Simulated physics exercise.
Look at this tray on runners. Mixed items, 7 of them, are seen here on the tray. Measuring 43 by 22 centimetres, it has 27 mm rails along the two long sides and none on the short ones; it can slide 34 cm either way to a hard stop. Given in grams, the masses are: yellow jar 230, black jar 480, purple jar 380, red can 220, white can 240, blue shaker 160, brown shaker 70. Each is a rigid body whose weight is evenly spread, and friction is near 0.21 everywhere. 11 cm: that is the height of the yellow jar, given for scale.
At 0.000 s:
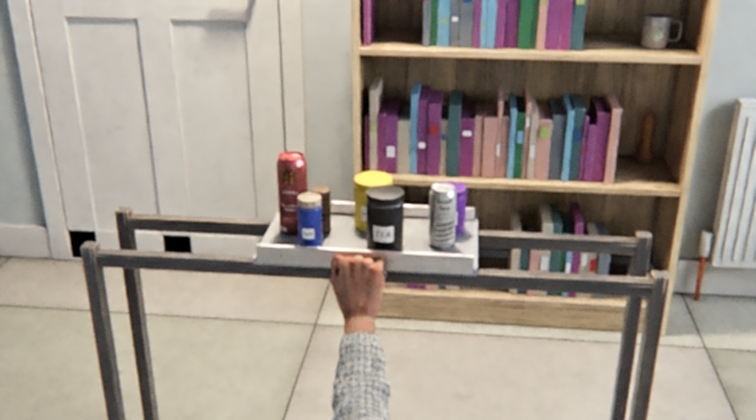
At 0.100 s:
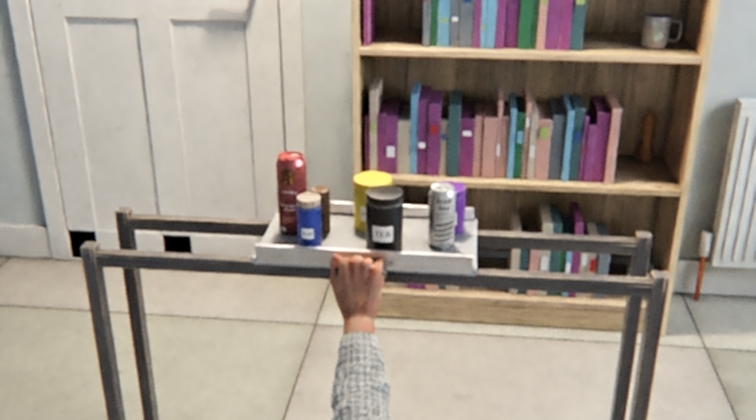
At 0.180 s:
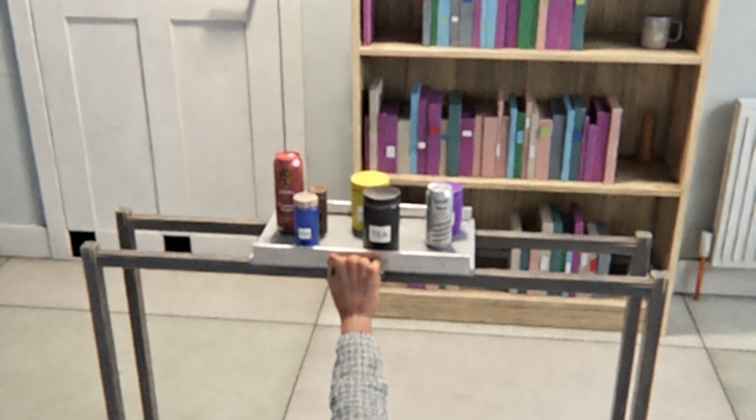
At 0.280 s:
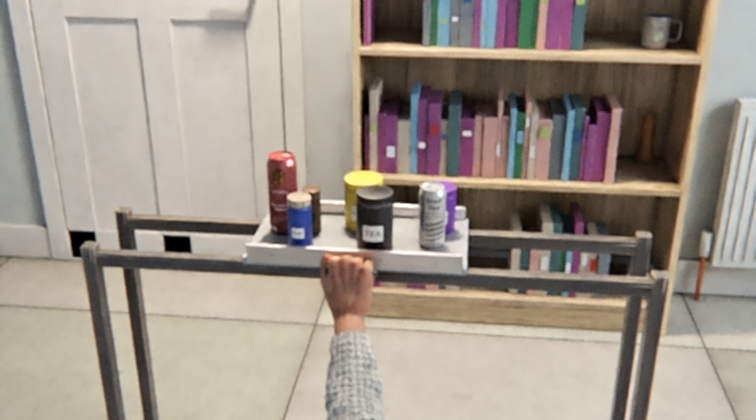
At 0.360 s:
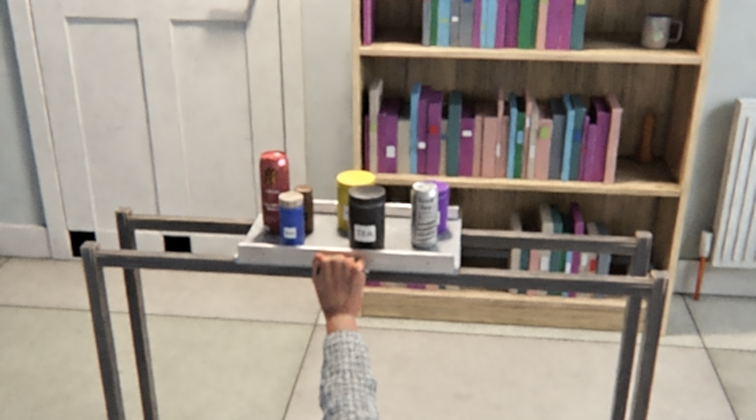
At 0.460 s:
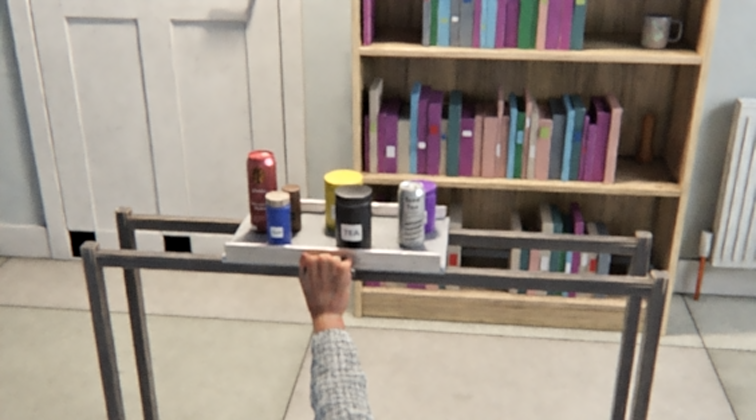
A white tray holding jars, cans and shakers sits still at first, then slides a short way left along dark metal rails as a hand grips its front edge, with a bookcase and white door behind.
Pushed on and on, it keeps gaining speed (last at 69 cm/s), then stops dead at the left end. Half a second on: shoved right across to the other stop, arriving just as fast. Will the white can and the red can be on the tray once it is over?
One by one: The white can does not escape the tray; the red can escapes the tray.
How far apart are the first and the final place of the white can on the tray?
Start to finish, roughly 0 cm.
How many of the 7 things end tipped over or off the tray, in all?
It comes to 2.
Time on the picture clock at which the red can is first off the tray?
That first happens close to 1.1 seconds.
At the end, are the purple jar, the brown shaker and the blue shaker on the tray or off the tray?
Final state - the purple jar stays within bounds; the brown shaker stays within bounds; the blue shaker ends out of bounds.
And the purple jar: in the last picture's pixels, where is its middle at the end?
Roughly pixel (614, 215).
After 1.16 s, tray moved 34 cm left; red can now off the tray; white can moved 8 cm near (242, 207); brown shaker moved 7 cm.
After 2.06 s, tray moved 29 cm left; blue shaker now off the tray; white can moved 11 cm near (251, 207); yellow jar moved 11 cm.
After 2.86 s, tray moved 2 cm left; white can moved 11 cm near (379, 213); yellow jar moved 11 cm; purple jar moved 11 cm.
After 3.46 s, tray moved 32 cm right; white can moved 11 cm near (551, 221); yellow jar moved 11 cm; purple jar moved 11 cm.
In the end (4.1 s), off the tray, red can and blue shaker; the other 5 under 5 cm from the start. In the last view, white can near (614, 224).
